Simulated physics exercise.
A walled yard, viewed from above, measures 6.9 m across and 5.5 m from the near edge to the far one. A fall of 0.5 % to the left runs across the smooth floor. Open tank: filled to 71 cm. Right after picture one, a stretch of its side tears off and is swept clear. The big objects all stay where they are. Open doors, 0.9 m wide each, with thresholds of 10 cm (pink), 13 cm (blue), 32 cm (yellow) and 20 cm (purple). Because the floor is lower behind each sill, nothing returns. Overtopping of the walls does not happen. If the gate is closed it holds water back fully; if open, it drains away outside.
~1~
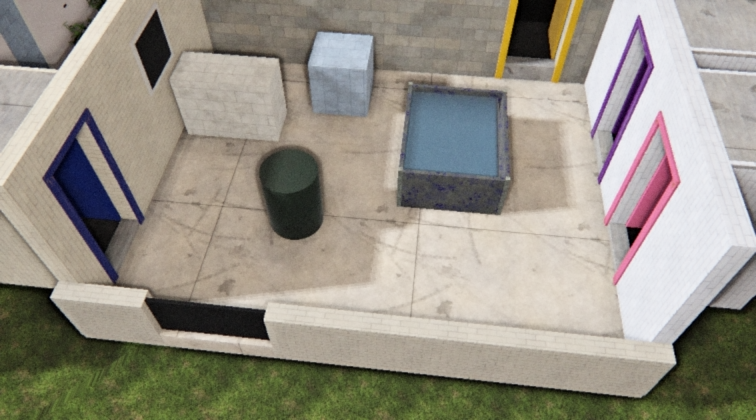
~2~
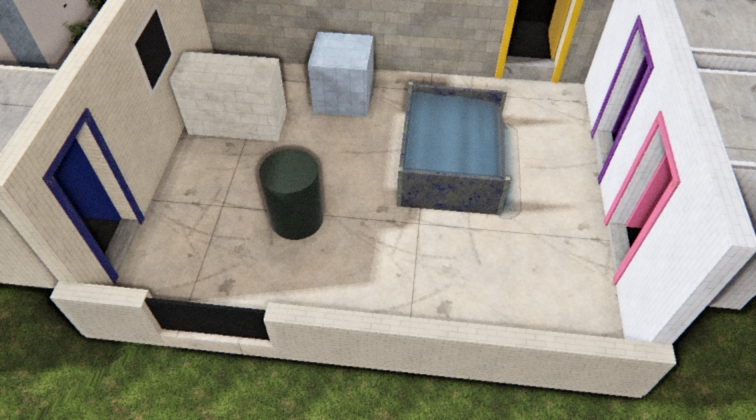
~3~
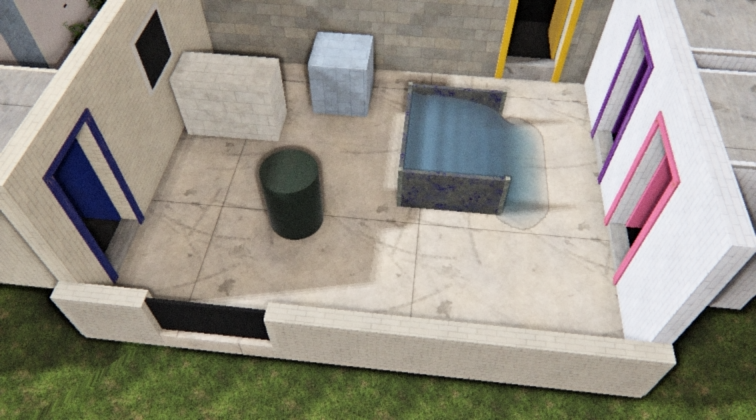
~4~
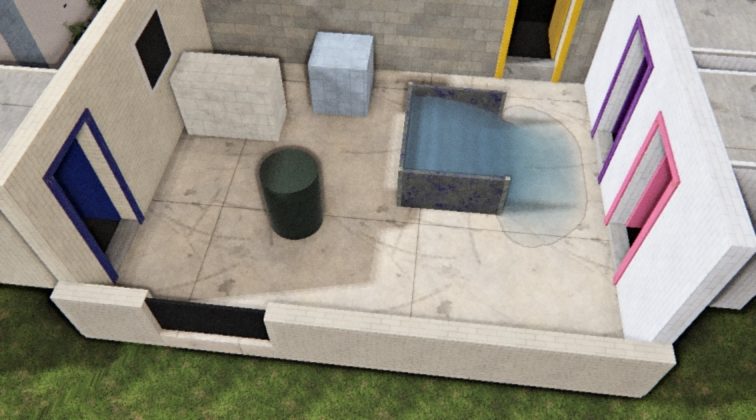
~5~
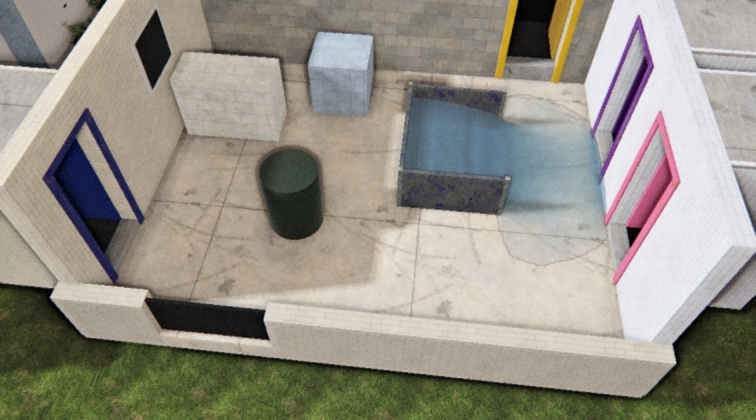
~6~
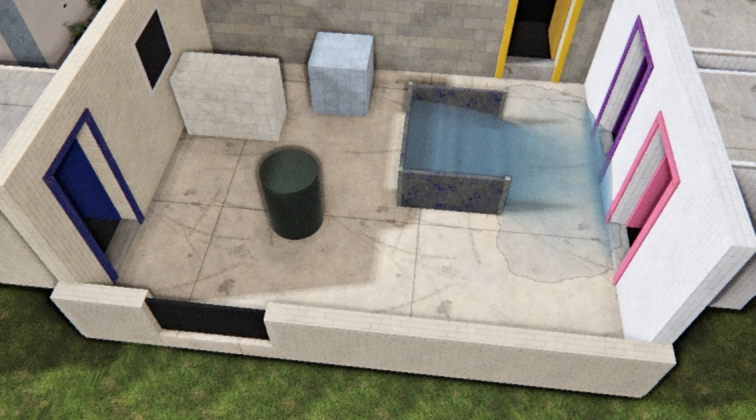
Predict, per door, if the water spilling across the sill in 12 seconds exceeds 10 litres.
Prediction: The pink door exceeds 10 litres; the blue door does not exceed 10 litres; the yellow door does not exceed 10 litres; the purple door exceeds 10 litres.
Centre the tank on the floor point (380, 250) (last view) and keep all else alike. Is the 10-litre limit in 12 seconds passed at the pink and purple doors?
For the pink door, the amount is too high; for the purple door, the amount is acceptable.
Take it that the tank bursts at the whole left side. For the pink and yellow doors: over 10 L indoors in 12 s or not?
At pink the amount is beneath the mark, while at yellow it is beneath the mark.
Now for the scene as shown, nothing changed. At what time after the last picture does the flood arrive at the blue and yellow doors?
Arrival: Blue 4.5 s, yellow 0.1 s.
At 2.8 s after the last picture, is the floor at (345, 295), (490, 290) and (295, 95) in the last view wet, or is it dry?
The first point is awash, the second is awash and the third is not yet hit.
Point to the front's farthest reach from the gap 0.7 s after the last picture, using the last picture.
I'd mark it close to (625, 366).
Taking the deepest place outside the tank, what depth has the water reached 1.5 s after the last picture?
Some 36 cm deep.
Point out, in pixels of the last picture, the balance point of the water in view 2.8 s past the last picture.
Near (505, 179).
Then, 0.7 s after the last picture water covers 20 % of the floor and is deepest (42 cm) near (586, 181); pink door 22 cm at the sill, 19 L in, blue door not reached, yellow door 9 cm at the sill, 0 L in, purple door 41 cm at the sill, 81 L in.
Then, 1.5 s after the last picture water covers 30 % of the floor and is deepest (36 cm) near (582, 85); pink door 17 cm at the sill, 52 L in, blue door not reached, yellow door 20 cm at the sill, 0 L in, purple door 27 cm at the sill, 148 L in.
Then, 2.8 s after the last picture water covers 50 % of the floor and is deepest (20 cm) near (372, 89); pink door 10 cm at the sill, 65 L in, blue door not reached, yellow door 16 cm at the sill, 0 L in, purple door 11 cm at the sill, 159 L in.
Then, 6.3 s after the last picture water covers 90 % of the floor and is deepest (11 cm) near (102, 312); pink door 6 cm at the sill, 66 L in, blue door 9 cm at the sill, 0 L in, yellow door 5 cm at the sill, 0 L in, purple door 5 cm at the sill, 159 L in.
Then, 11.3 s after the last picture water covers 100 % of the floor and is deepest (9 cm) near (136, 235); pink door 4 cm at the sill, 66 L in, blue door 9 cm at the sill, 0 L in, yellow door 4 cm at the sill, 0 L in, purple door 3 cm at the sill, 159 L in.
